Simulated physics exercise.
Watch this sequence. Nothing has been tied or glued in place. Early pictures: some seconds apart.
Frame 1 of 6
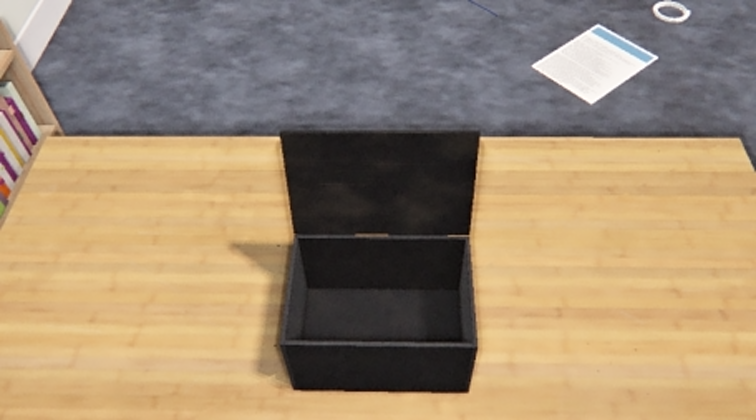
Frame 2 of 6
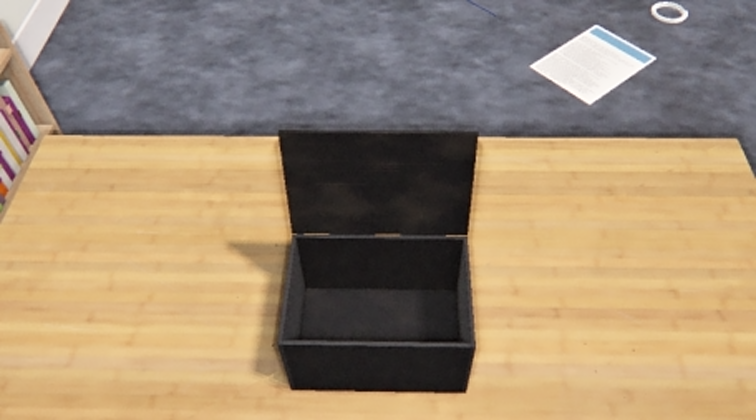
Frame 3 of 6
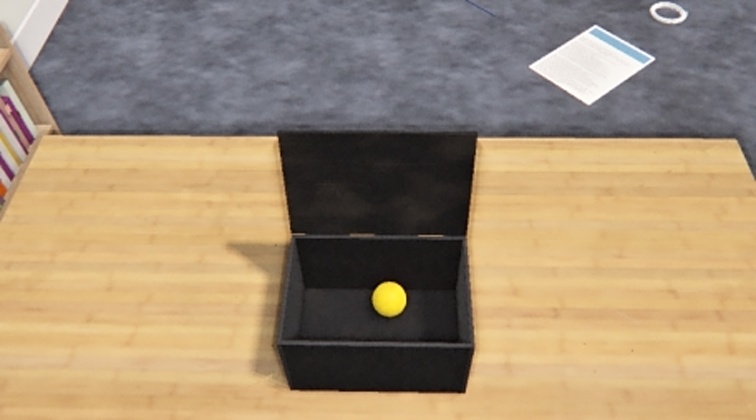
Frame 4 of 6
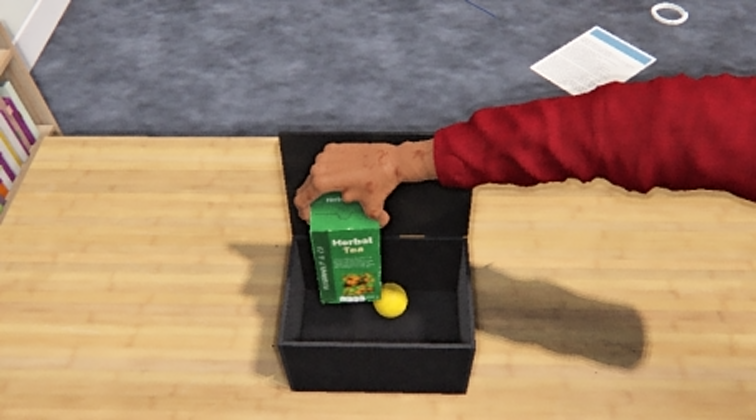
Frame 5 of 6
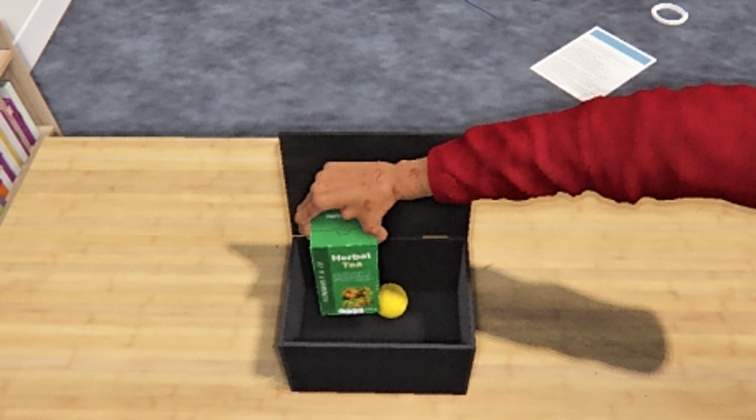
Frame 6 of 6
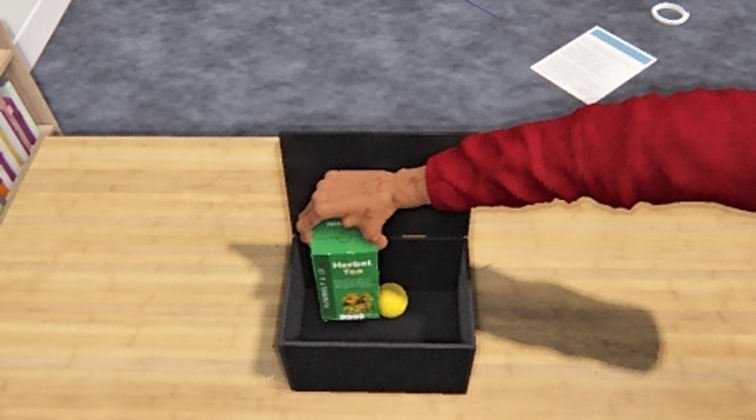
In the video, an open black box sits empty on a wooden table, then a small yellow object appears inside it. A hand in a red sleeve lowers a green herbal tea carton into the box beside it, still gripping the carton.
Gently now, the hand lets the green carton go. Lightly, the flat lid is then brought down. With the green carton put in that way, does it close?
The lid is kept from dropping.
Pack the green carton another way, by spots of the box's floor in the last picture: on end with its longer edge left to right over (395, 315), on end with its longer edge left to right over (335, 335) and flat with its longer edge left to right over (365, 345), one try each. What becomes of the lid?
The first time it is kept open, the next time it is kept open, and the last time it goes down completely.
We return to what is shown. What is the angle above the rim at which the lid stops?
I'd put it at roughly 40°.
Then, 0.30 s on from there, green carton shifted about its own width near (341, 284).
Then, 1.20 s on from there, lid starting down; green carton shifted about its own width near (340, 284); yellow lemon shifted a little.
Then, 1.60 s on from there, lid 64° above the rim; green carton shifted about its own width near (342, 287); yellow lemon shifted about its own width.
Then, 2.10 s on from there, lid 48° above the rim; green carton turned 4° from how it was put near (342, 292); yellow lemon shifted about its own width.
In the end, lid 41° above the rim; moved from the start, green carton; yellow lemon unmoved. At the end, from the last picture's camera, green carton near (342, 295).
